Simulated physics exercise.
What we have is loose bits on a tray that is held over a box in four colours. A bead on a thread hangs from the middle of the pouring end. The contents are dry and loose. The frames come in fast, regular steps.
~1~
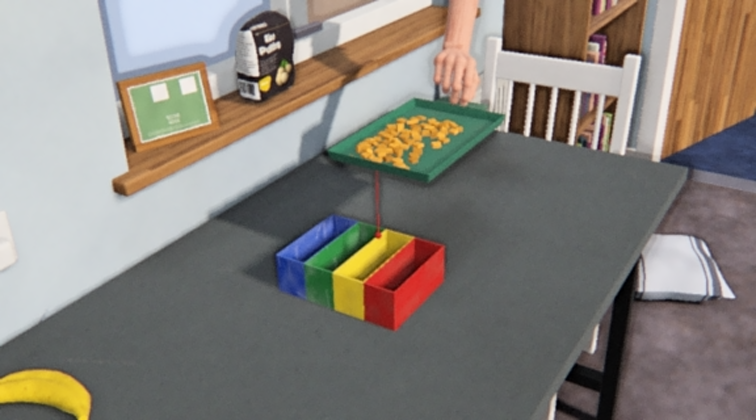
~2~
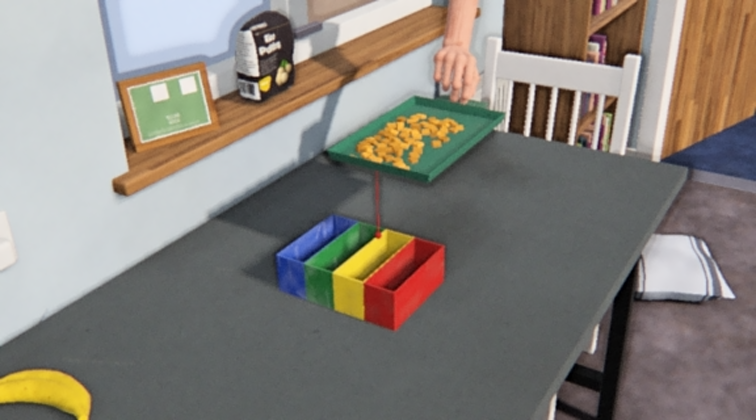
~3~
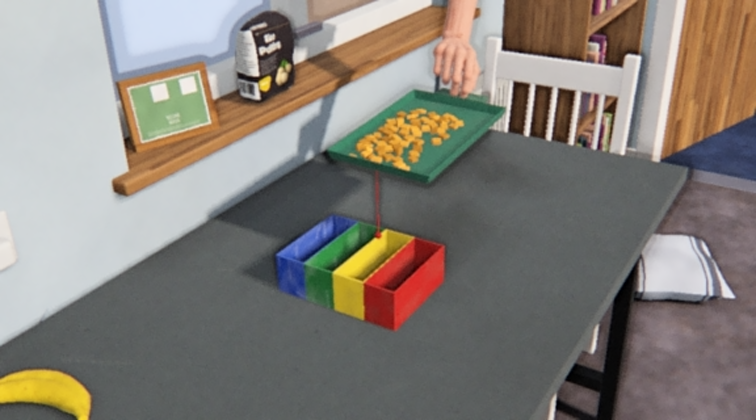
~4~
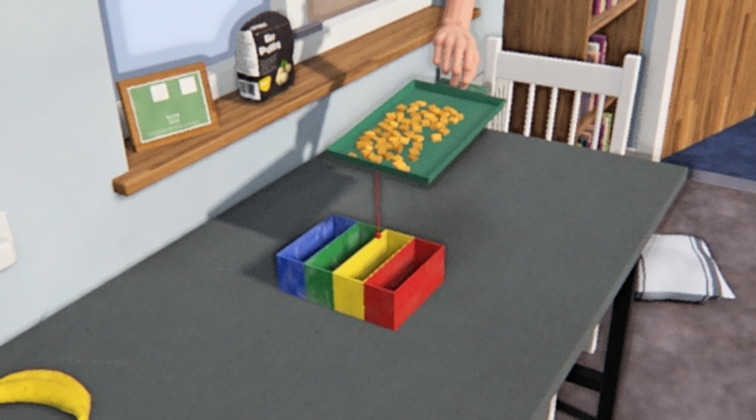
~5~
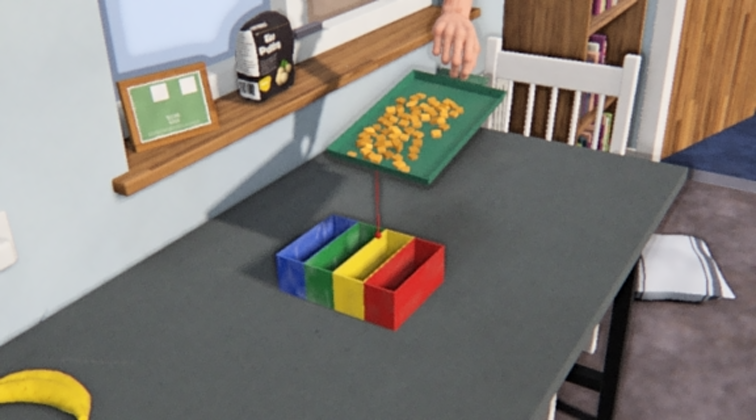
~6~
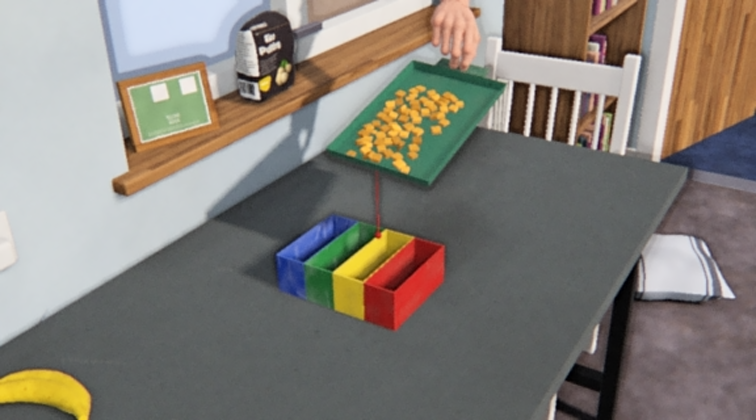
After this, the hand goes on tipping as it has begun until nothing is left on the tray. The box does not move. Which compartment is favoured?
It favours the red compartment.
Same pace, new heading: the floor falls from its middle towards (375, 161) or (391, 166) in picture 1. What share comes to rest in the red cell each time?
Roughly 10 per cent, and 30 per cent.
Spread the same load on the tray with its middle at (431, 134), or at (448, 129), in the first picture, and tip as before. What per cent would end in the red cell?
Near 50 % and 60 %.
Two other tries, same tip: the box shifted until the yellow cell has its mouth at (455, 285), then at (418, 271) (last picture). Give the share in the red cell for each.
About 0 and 0 per cent.
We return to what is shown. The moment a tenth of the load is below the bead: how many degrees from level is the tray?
At some 70 degrees.
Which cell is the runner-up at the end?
Second comes the yellow one.
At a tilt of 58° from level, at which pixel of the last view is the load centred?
Around (395, 156).
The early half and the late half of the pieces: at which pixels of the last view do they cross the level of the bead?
At about (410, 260), then at (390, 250).
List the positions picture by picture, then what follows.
In the first picture, corners of the pouring end at (331, 150) and (428, 172), level; middle of the load at (404, 137), small crackers; bead on its thread at (378, 236); blue cell at (292, 274); green cell at (320, 283); yellow cell at (349, 293); red cell at (379, 303).
In the second picture, corners of the pouring end at (331, 150) and (428, 173), level; middle of the load at (404, 136).
In the third picture, corners of the pouring end at (331, 149) and (428, 174), tipped barely, lowest at the right corner; middle of the load at (404, 133).
In the fourth picture, corners of the pouring end at (331, 148) and (428, 175), tipped a little, lowest at the right corner; middle of the load at (404, 128).
In the fifth picture, corners of the pouring end at (331, 148) and (428, 177), tipped a little, lowest at the right corner; middle of the load at (404, 124).
In the sixth picture, corners of the pouring end at (330, 147) and (427, 178), tipped clearly, lowest at the right corner; middle of the load at (404, 119); blue cell at (292, 274); green cell at (320, 283); yellow cell at (349, 293); red cell at (379, 303).
Soon, tray tipped steeply; nearly all on the tray; a stray few falling or outside the box.
A while on, tray tipped right over; most on the tray; a small part in the red cell; a stray few in the yellow cell; a small part falling or outside the box.
Towards the end, tray tipped past a quarter turn; about half in the red cell; about a quarter in the yellow cell; a small part in the green cell; a stray few in the blue cell; a small part falling or outside the box.
Finally, tray tipped past a quarter turn; about half in the red cell; about a quarter in the yellow cell; a small part in the green cell; a stray few in the blue cell; a small part outside the box.
